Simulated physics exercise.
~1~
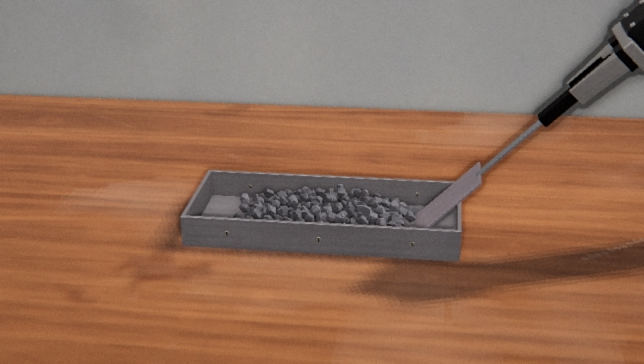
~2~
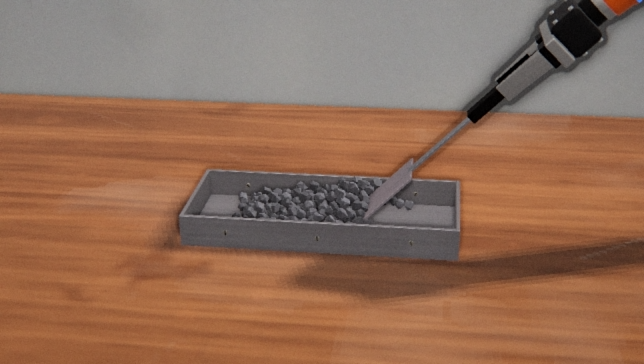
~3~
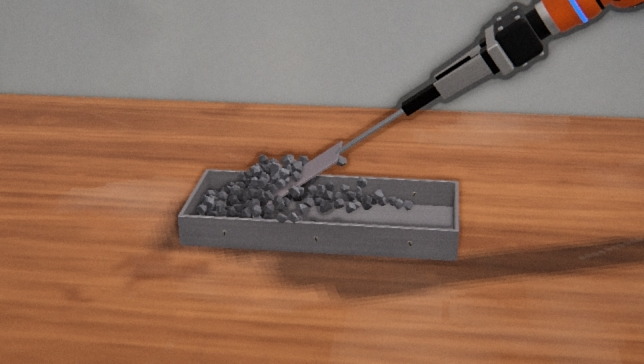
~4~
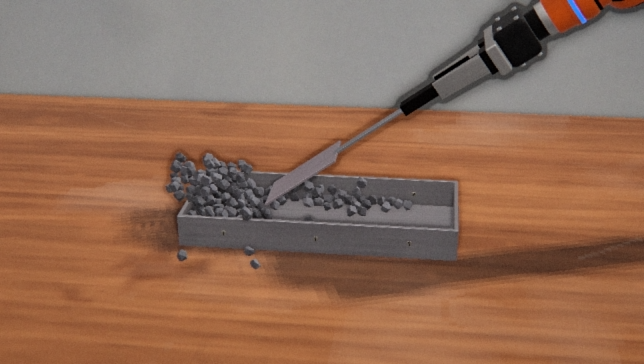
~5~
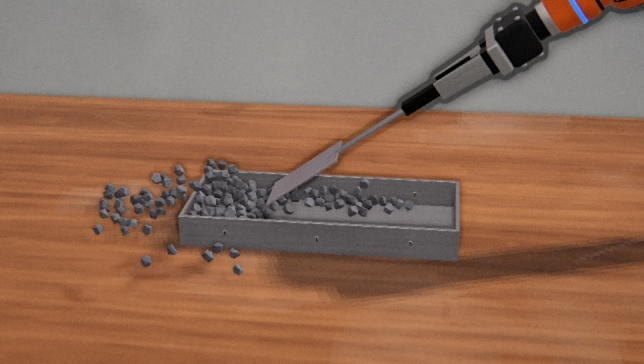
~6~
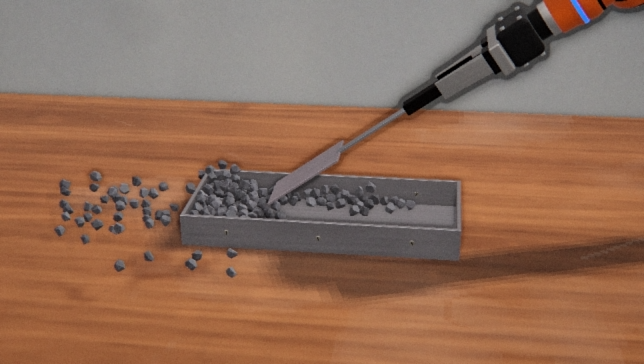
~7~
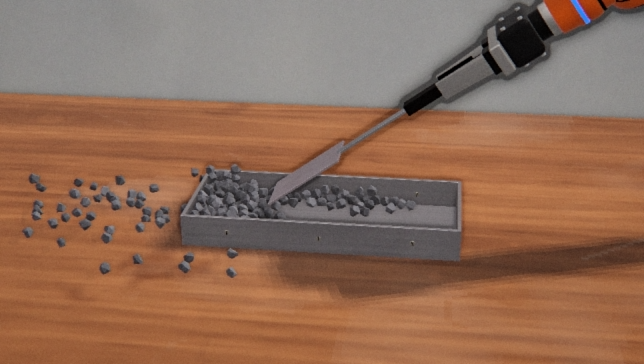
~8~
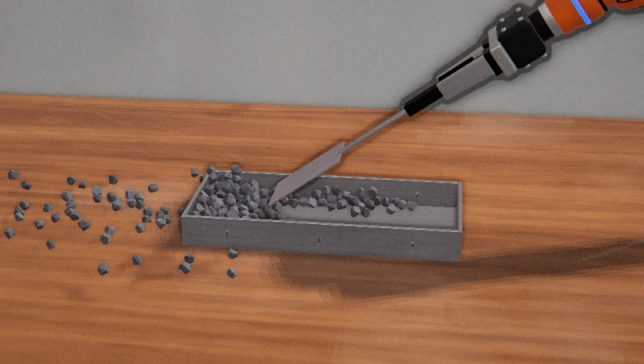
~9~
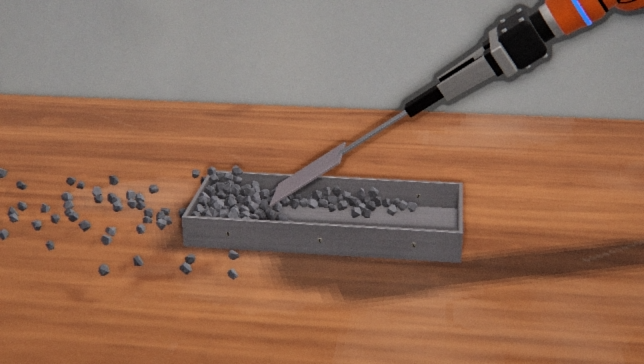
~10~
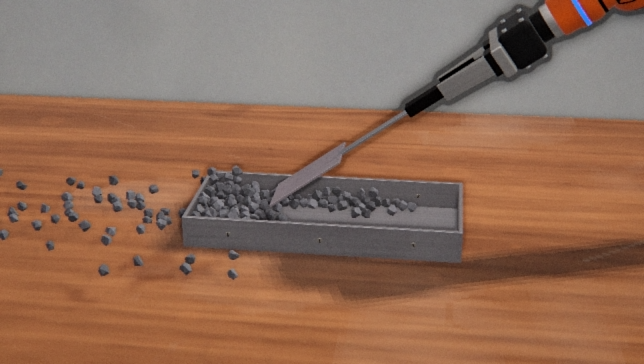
In this clip, a robotic arm's flat blade pushes a heap of small grey pebbles leftward along a shallow tray and stops, and some spill over the left end, scattering across the wooden table while most stay in the tray beside the still blade.
